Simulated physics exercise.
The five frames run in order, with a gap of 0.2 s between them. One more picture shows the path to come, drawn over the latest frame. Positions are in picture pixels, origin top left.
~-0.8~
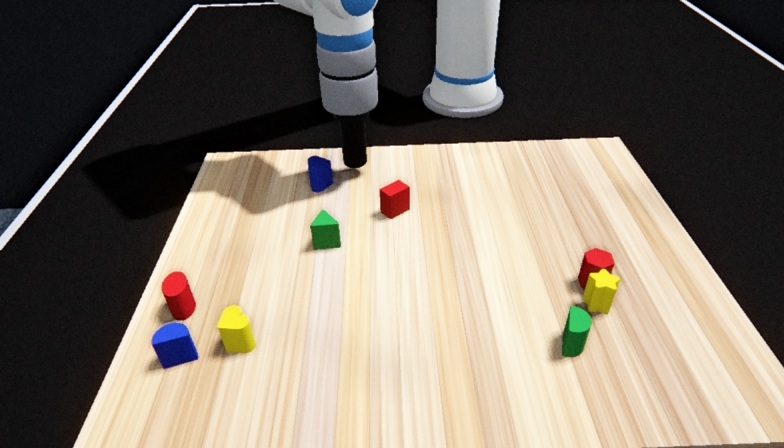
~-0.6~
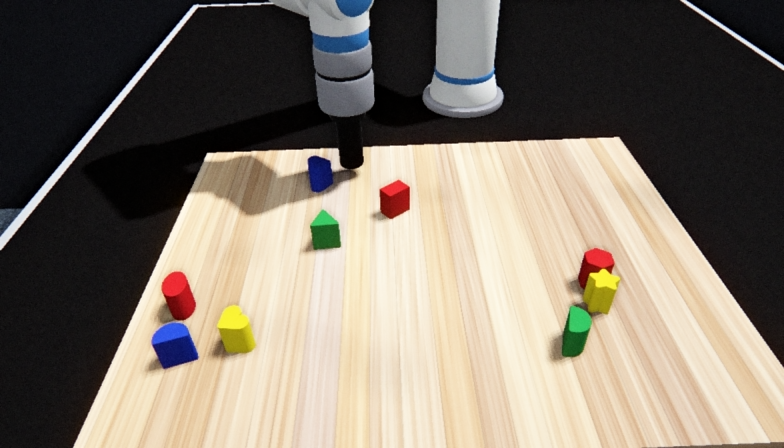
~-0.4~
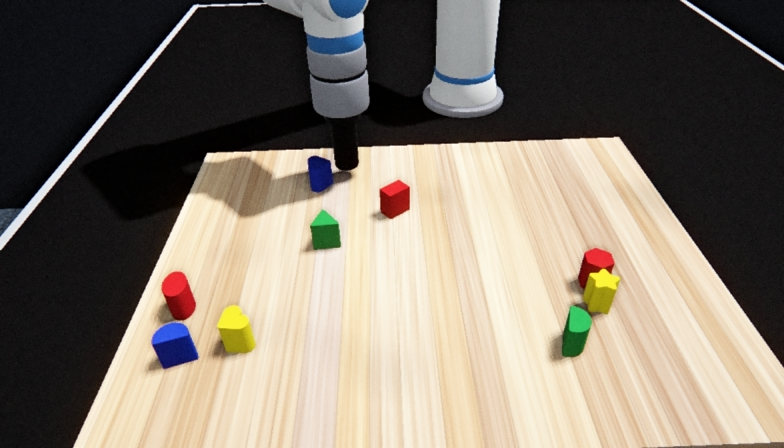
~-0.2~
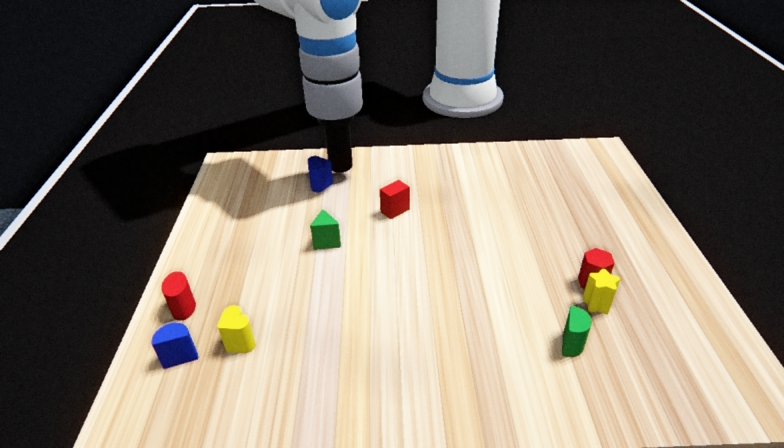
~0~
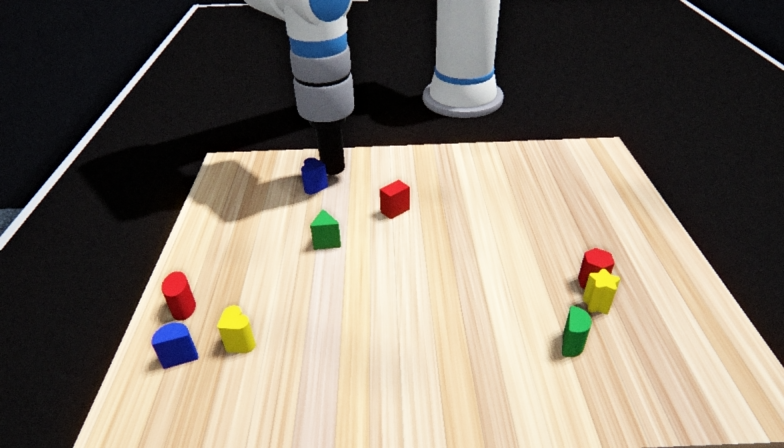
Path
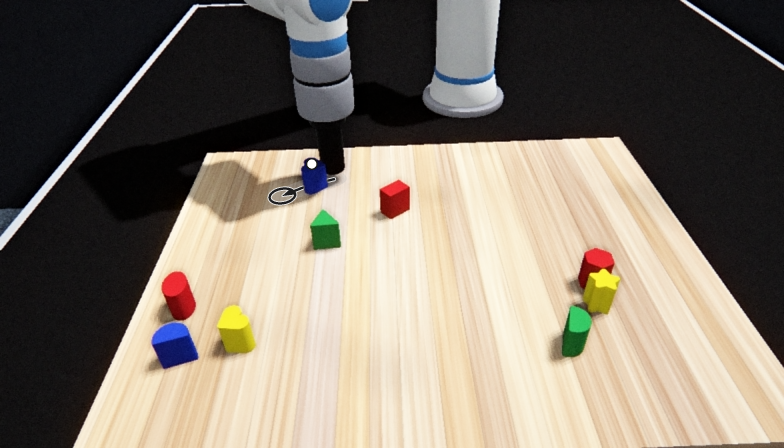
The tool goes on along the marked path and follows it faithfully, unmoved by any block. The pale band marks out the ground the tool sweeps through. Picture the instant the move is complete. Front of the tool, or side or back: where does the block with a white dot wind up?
I think it holds its spot in front.
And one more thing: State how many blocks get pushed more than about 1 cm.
One block shifts.
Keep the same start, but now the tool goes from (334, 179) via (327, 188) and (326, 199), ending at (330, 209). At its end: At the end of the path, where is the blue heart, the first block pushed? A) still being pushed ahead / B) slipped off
Option B.
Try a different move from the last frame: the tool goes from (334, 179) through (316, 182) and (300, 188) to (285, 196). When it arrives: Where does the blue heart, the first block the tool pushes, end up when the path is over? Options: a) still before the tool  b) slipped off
Option a.
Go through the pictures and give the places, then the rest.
The first picture shows tip of the tool at (355, 163), middles of tops, blue heart at (317, 162).
The second picture shows tool at (352, 164), nothing pushed.
The third picture shows tool at (347, 165), nothing pushed.
The fourth picture shows tool at (341, 167), nothing pushed.
The fifth picture shows tool at (333, 169), blue heart at (312, 164).
The line goes from (334, 179) over (308, 186) to (282, 196); the dot is on the blue heart.
The first path, step by step. Halfway along, tool at (306, 176); blue heart at (284, 172).
At the end, tool at (281, 186); blue heart at (257, 182).
